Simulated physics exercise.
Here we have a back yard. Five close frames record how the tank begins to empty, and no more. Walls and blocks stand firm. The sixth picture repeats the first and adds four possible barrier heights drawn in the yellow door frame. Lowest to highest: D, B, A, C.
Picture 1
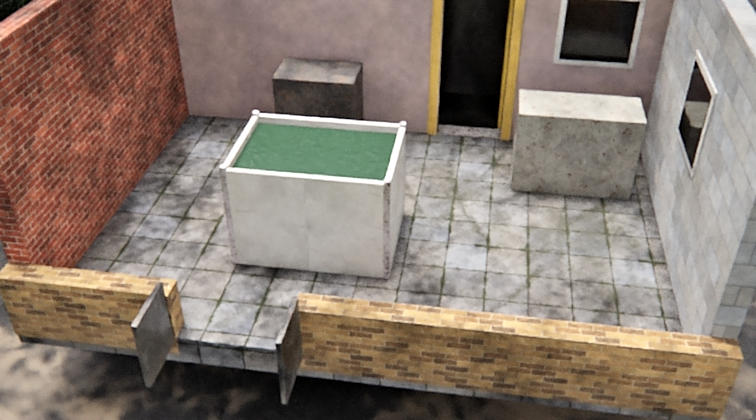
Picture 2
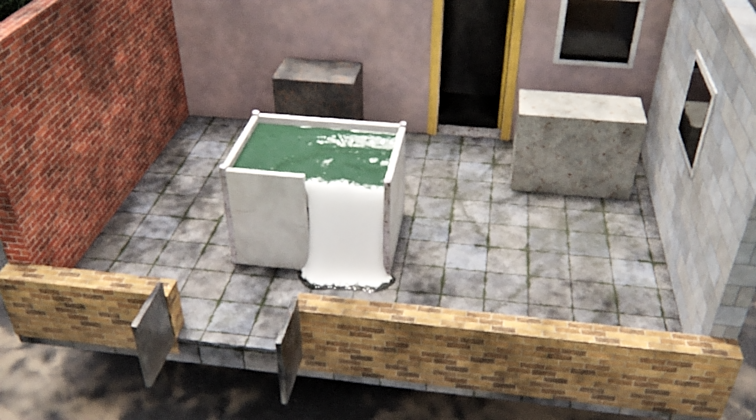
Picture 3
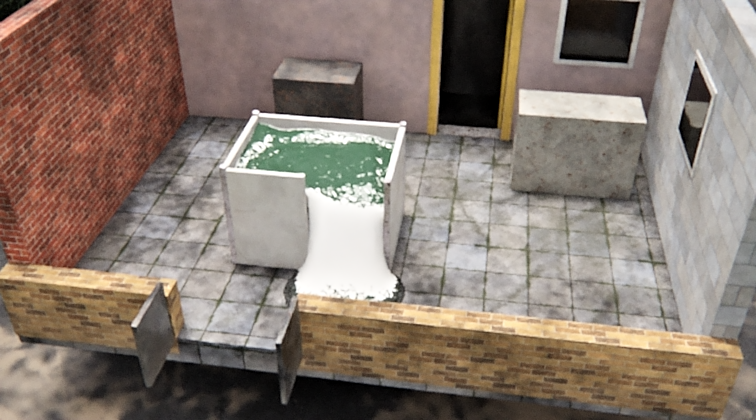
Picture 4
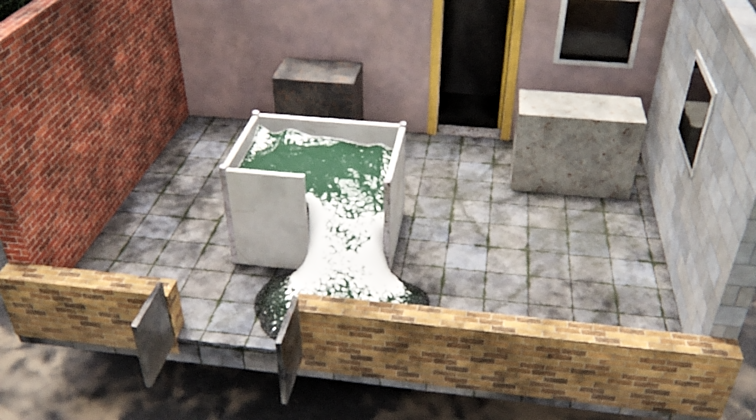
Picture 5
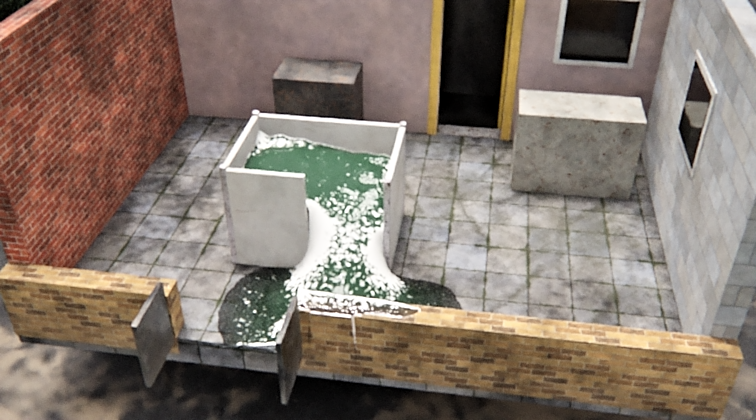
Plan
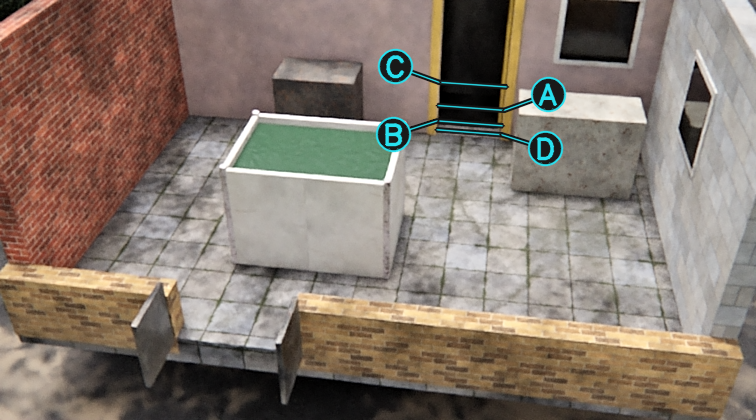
Back yard with a white tank of green water, its front opening and water pouring out, spreading across paving to a brick wall.
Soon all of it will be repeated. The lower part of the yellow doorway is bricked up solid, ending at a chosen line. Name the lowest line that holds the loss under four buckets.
Height D.
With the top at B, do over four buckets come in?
No, not at all.
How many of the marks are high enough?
All four.
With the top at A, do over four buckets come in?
No, that is safe.
In cyan, A at (470, 107); B at (469, 123); C at (472, 84); D at (469, 132); from the bottom up D, B, A, C.
If A is chosen, nothing gets over.
If B is chosen, nothing gets over.
If C is chosen, nothing gets over.
If D is chosen, nothing gets over.
